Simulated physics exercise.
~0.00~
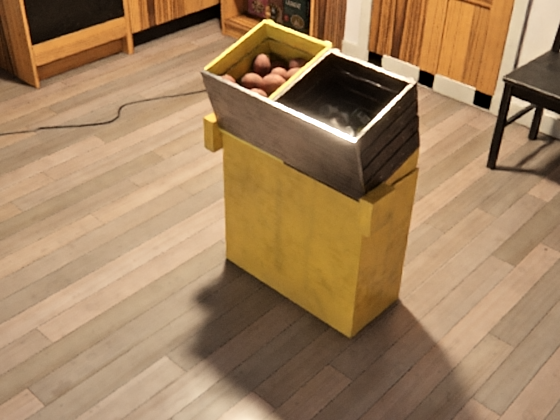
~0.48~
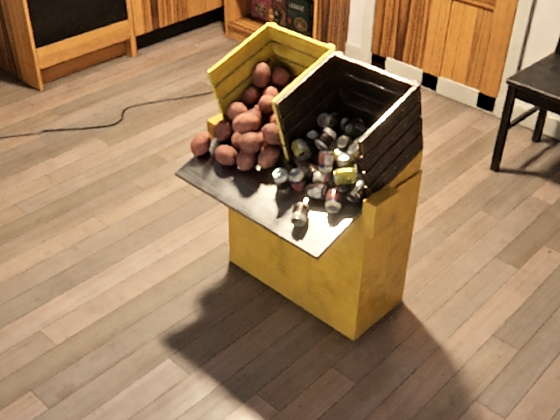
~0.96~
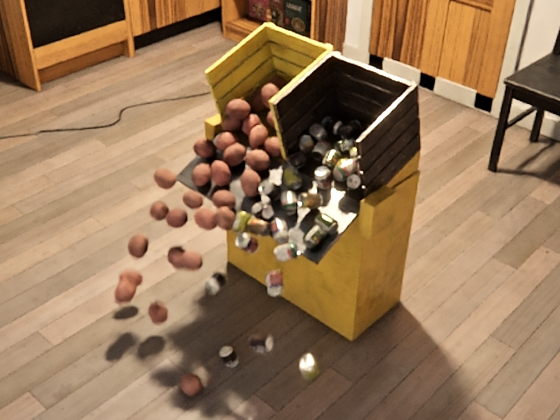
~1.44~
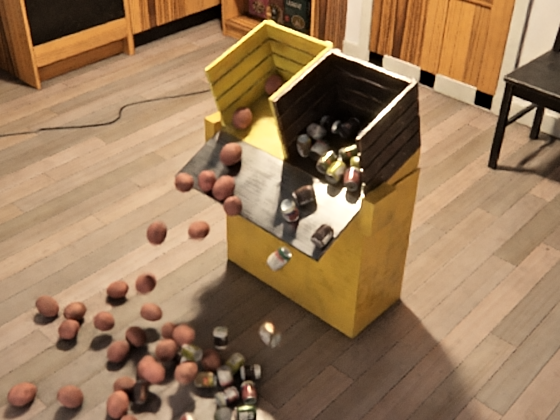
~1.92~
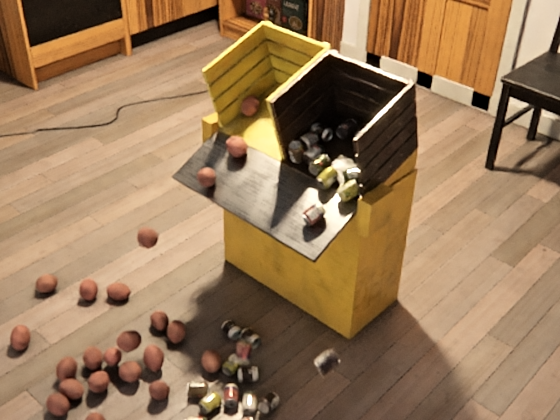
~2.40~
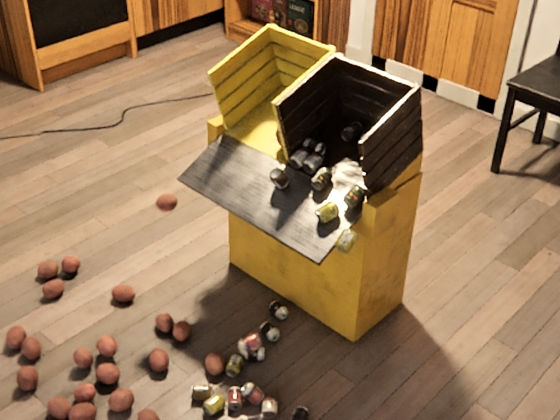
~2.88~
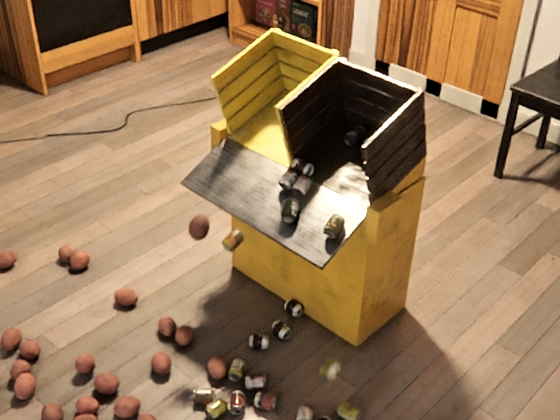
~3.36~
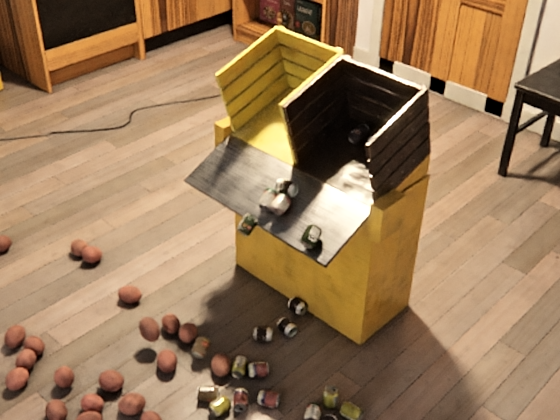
In a kitchen with a wood-plank floor, two open bins, one yellow and filled with red potatoes, the other dark wood and holding mini cans, sit tilted on a yellow stand with their front flap raised. The flap swings down toward the viewer, and potatoes and cans slide onto it together. They pour over its edge and tumble to the floor at the lower left, the potatoes rolling farther out. The flow thins to a few stragglers as the potato side empties. Finally, the yellow bin is bare, while some cans remain on the flap and in the wooden bin.
